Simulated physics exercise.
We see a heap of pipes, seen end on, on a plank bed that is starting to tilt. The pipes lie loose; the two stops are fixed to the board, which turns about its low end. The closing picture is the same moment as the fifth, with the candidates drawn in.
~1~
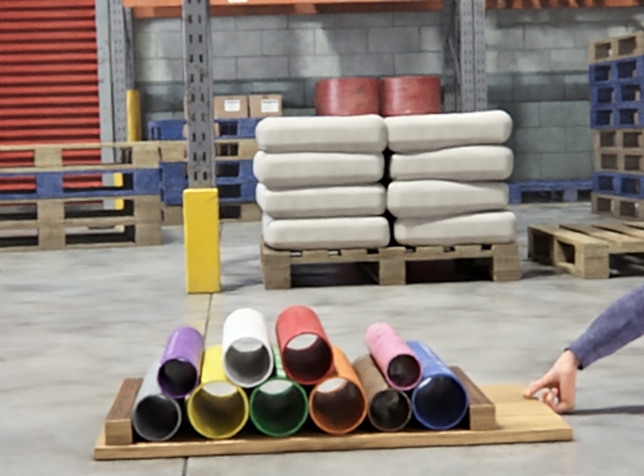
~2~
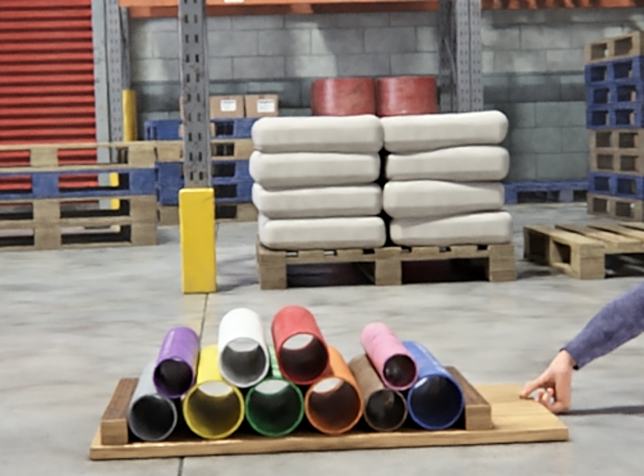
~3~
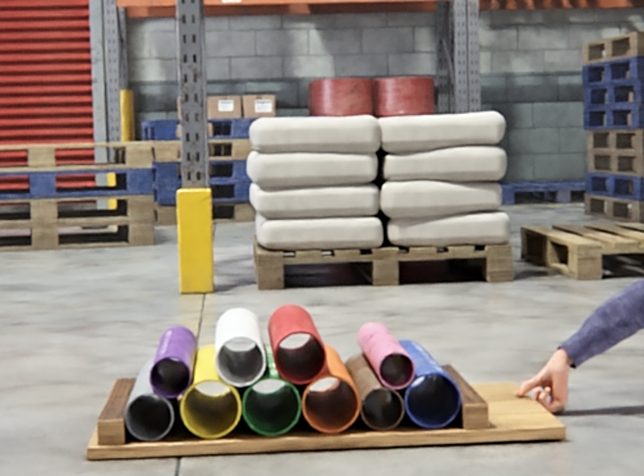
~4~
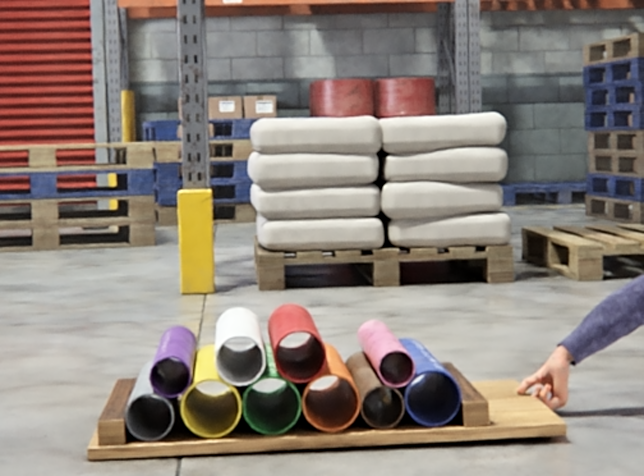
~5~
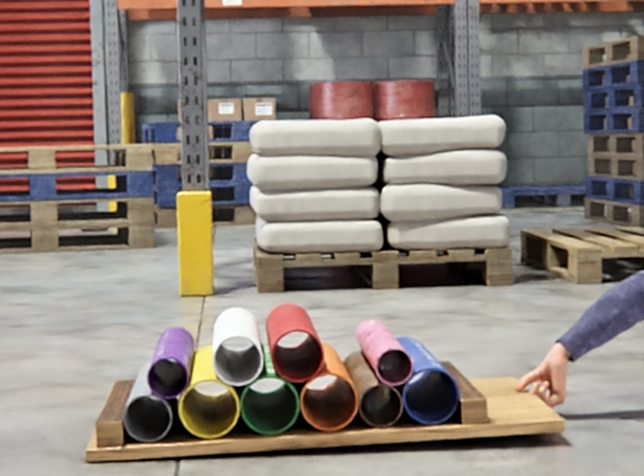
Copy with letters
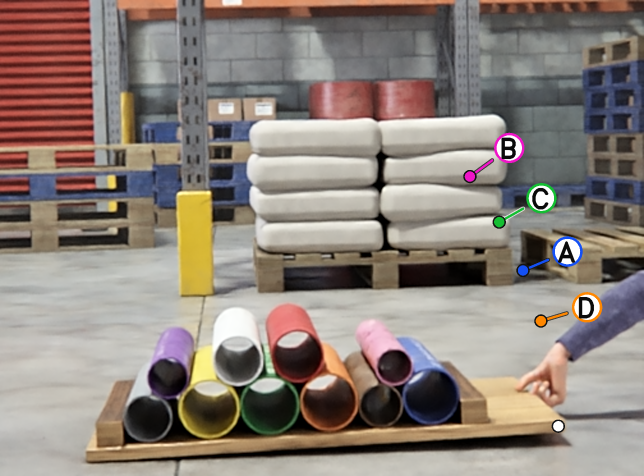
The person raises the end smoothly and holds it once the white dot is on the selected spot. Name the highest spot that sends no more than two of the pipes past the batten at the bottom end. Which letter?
Stop at C.
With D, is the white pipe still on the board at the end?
The white pipe: Yes.
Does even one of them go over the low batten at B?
At B: Yes.
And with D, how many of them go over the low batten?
With D, none.
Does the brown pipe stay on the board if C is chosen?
The brown pipe: Yes.
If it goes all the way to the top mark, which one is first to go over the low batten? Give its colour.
It is the purple one.
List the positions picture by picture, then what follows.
Grey pipe (157, 417); yellow pipe (218, 409); green pipe (279, 407), in the first picture.
Green pipe (274, 407); orange pipe (334, 404), in the second picture.
Board (321, 406); orange pipe (331, 404); brown pipe (382, 408); white pipe (240, 361), in the third picture.
Board (321, 405); grey pipe (150, 417); yellow pipe (211, 408), in the fourth picture.
Board (319, 404); grey pipe (148, 418); yellow pipe (209, 408), in the fifth picture.
On the marked copy, A at (523, 271); B at (470, 177); C at (499, 222); D at (541, 321); the white dot at (558, 426).
Following C. Soon after the start, board at 16°.
Later, board at 28°.
In the end, board at 28°, one over the low batten (purple).
As for the rest, A none over the low batten; B three over the low batten (red, purple, white); D none over the low batten.
